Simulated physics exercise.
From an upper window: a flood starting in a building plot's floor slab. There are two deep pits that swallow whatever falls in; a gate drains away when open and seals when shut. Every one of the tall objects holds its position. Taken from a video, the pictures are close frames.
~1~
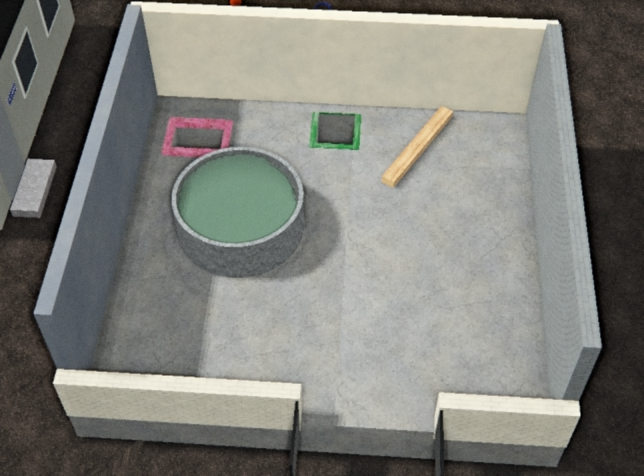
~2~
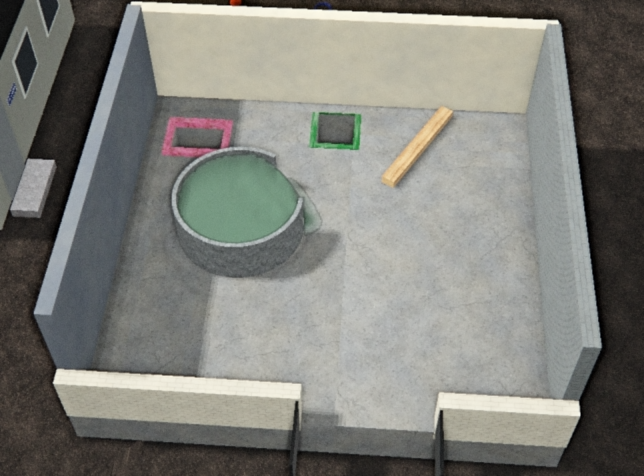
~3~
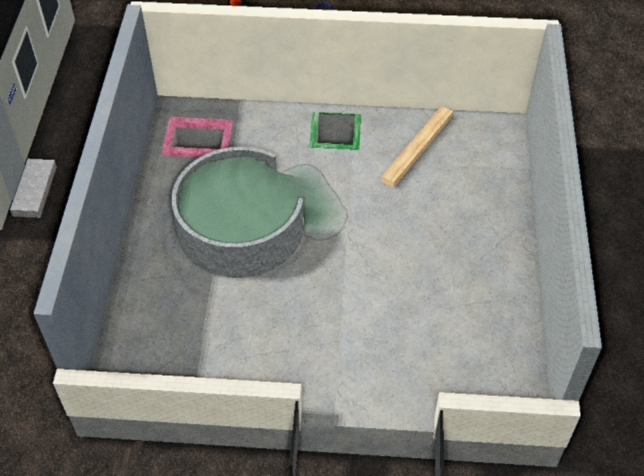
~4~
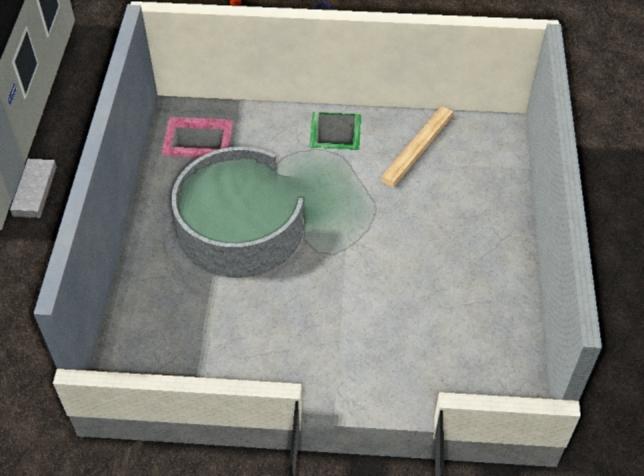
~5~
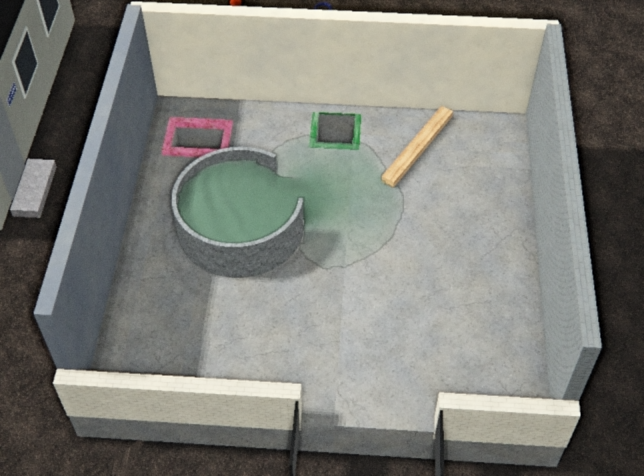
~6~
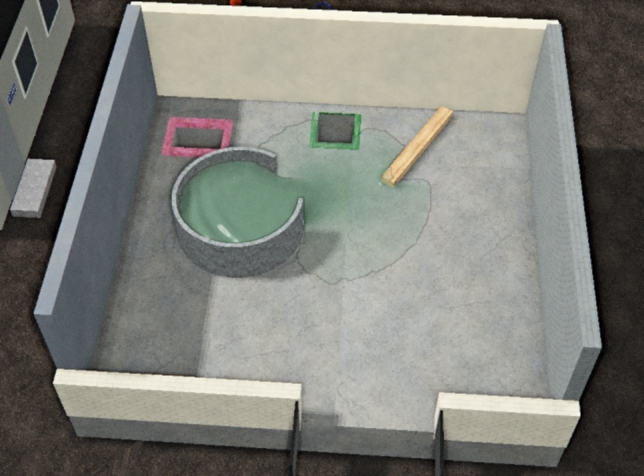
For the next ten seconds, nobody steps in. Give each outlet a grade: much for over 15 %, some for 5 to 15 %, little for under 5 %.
Grades: Gate - some, pink pit - little, green pit - much.
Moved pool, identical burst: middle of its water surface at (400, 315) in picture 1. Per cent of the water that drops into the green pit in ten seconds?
The green pit takes 6 per cent.
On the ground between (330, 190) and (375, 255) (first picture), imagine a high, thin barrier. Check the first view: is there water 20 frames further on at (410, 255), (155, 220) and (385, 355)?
One after the other: Dry, free of water, awash.
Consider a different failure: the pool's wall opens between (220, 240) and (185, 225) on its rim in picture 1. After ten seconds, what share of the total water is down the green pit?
That would be green at 0 percent.
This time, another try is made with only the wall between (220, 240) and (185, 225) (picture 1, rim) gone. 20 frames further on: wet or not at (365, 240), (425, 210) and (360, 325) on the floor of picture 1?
Going point by point: Left unwetted, left unwetted, waterlogged.
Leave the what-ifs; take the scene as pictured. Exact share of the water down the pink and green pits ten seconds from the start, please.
I'd say near 0 %, and near 28 %.
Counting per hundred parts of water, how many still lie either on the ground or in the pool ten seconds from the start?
That comes to around 66 in a hundred.
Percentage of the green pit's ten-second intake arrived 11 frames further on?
I get 20 per cent.
A moment on, water covers 30 % of the floor; the gate 0 %, the pink pit 0 %, the green pit 3 %.
Next, water covers 40 % of the floor; the gate 0 %, the pink pit 0 %, the green pit 6 %.
Then, water covers 40 % of the floor; the gate 0 %, the pink pit 0 %, the green pit 11 %.
Later, water covers 60 % of the floor; the gate 0 %, the pink pit 0 %, the green pit 19 %.
In the end, water covers 75 % of the floor; the gate 7 %, the pink pit 0 %, the green pit 27 %.
